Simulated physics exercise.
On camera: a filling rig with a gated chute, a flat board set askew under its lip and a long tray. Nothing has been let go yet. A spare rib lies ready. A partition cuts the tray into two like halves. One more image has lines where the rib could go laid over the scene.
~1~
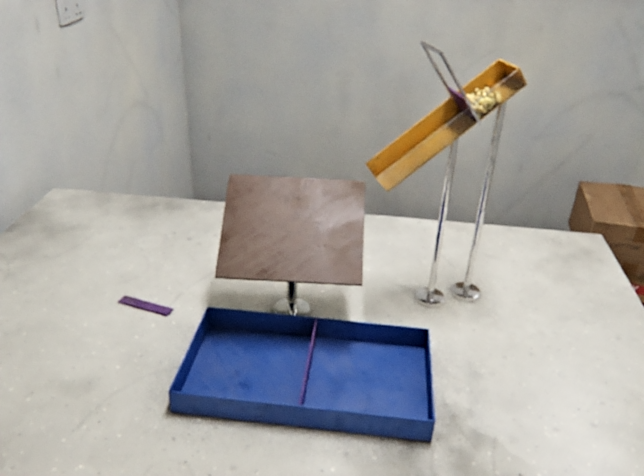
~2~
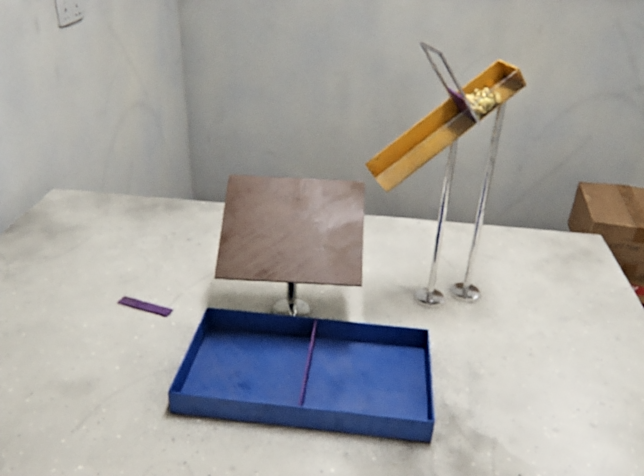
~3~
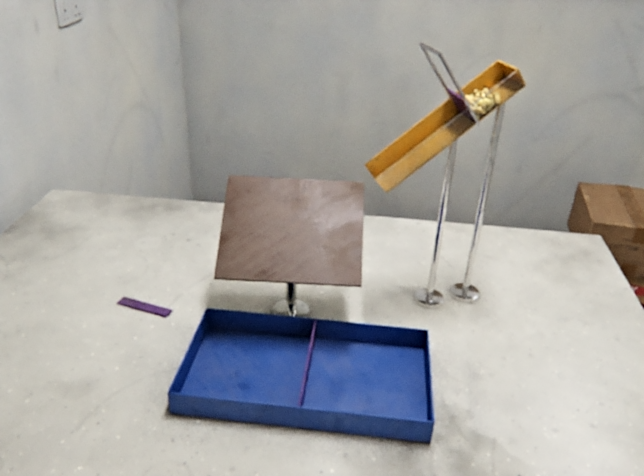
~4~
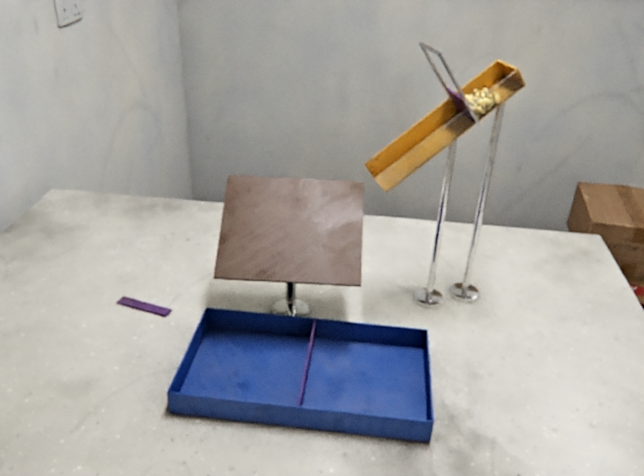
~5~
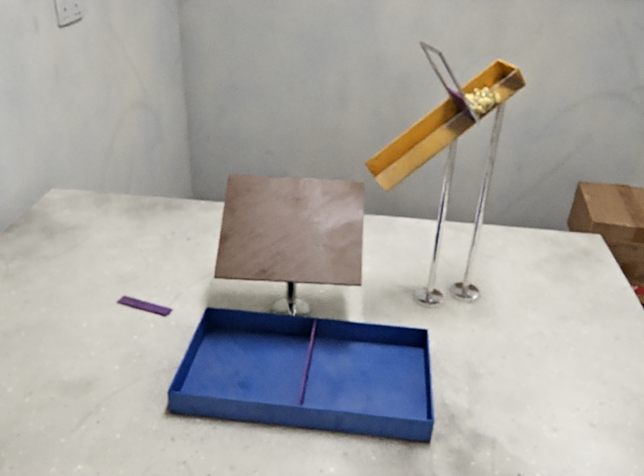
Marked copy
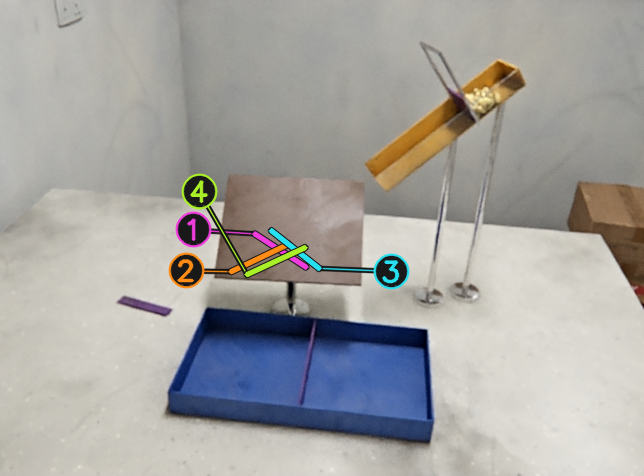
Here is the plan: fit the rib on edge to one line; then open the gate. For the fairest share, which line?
The answer is line 1.
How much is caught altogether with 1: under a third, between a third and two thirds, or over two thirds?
Over two thirds.
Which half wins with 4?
The left half.
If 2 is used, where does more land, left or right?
The left half.
On the marked copy, line 1 from (254, 233) to (305, 267); line 2 from (288, 244) to (231, 271); line 3 from (271, 230) to (319, 268); line 4 from (304, 247) to (247, 274).
If 1 is chosen, of what is caught, close to a third in the left half, close to two thirds in the right.
If 2 is chosen, of what is caught, all but a few in the left half, a small share in the right.
If 3 is chosen, of what is caught, close to a quarter in the left half, the bulk in the right.
If 4 is chosen, of what is caught, all but a few in the left half, a small share in the right.
